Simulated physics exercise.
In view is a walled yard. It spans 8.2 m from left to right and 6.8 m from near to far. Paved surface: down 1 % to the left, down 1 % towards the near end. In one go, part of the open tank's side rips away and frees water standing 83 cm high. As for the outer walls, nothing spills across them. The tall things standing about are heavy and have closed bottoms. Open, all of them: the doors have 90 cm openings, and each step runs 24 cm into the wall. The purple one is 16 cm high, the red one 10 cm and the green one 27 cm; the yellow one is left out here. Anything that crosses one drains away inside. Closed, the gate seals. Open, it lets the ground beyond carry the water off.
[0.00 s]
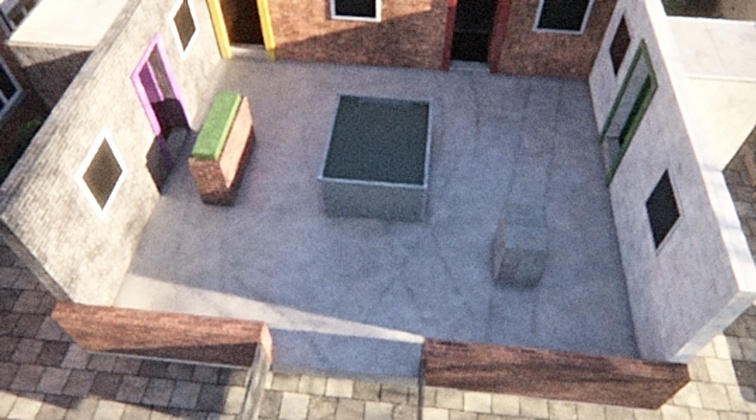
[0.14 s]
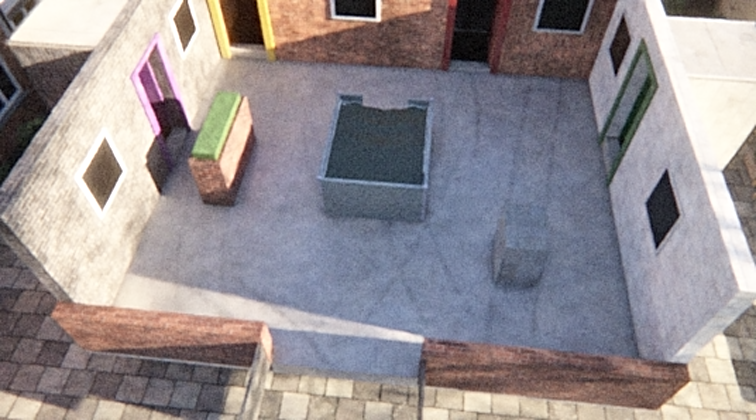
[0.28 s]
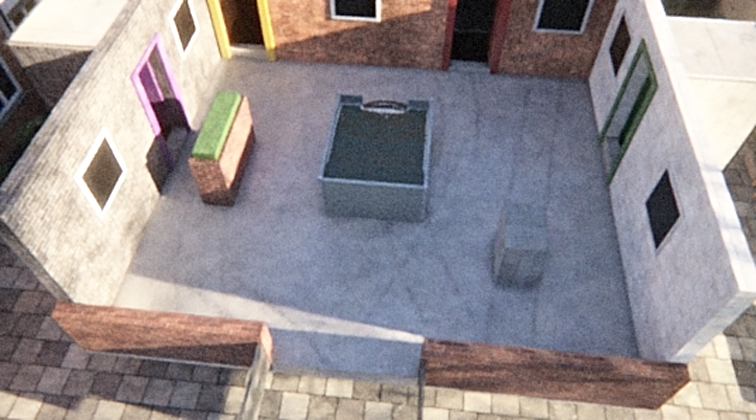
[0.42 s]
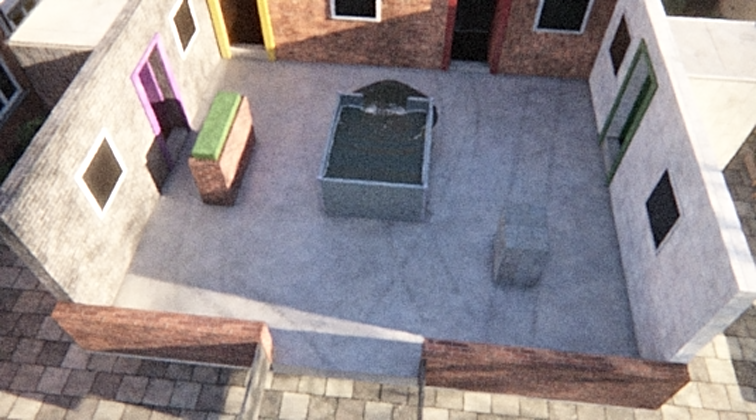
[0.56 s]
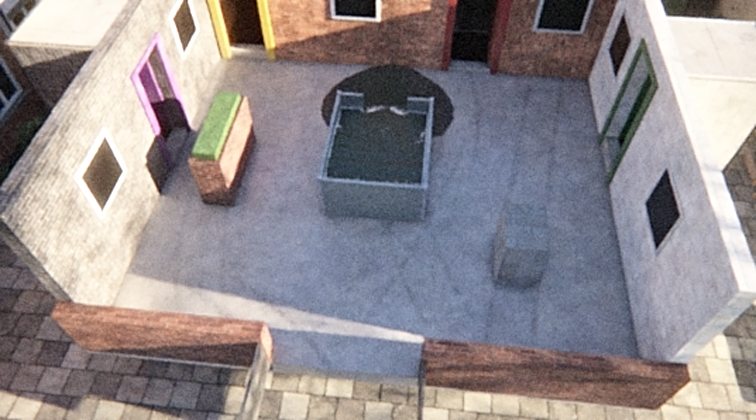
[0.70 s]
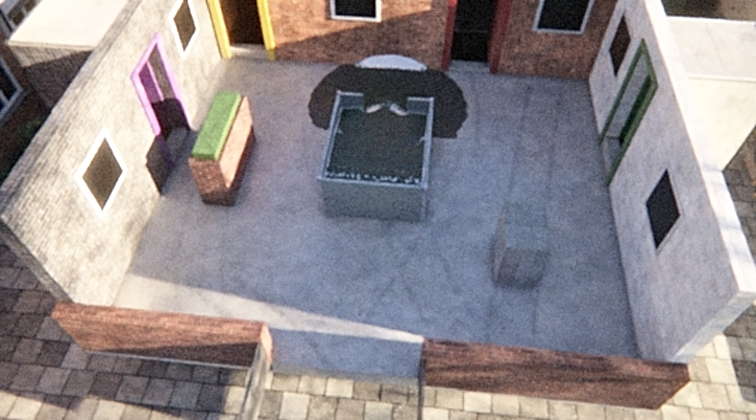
In a walled yard, an open tank's far side breaks and dark water spreads behind it.
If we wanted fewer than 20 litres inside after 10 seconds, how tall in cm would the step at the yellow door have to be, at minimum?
It would need to be around 14 cm tall.
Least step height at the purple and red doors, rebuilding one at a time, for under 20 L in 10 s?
About 6.0 cm at purple and about 14.0 cm at red.
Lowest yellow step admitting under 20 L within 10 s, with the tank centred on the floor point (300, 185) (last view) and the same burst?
Near 22 cm.
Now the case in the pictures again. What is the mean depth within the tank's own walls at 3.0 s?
Roughly 39 cm.
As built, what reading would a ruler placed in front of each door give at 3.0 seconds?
Depths in cm: Purple 5, red 13, yellow 13, green 3.
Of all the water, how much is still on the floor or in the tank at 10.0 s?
About 96 in every hundred.
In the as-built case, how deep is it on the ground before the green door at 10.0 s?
Some 4.0 cm.
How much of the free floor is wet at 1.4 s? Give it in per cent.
15 %.
After 1.4 s water covers 15 % of the floor, deepest (44 cm) near (386, 128); it has not reached the yellow door.
After 3.0 s water covers 30 % of the floor, deepest (29 cm) near (226, 66); 13 cm at the yellow door, 0 litres in over its 21 cm step.
After 10.0 s water covers 90 % of the floor, deepest (15 cm) near (101, 331); 9 cm at the yellow door, 2 litres in over its 21 cm step.
At the yellow door as built, the water arrived by 1.5 s and peaked near 15 cm at 4.4 s.
With a step of 11.5 cm, 34 litres would have come in within the 10 s; with 15.5 cm, 12 litres. So under 20 litres takes about 14 cm.
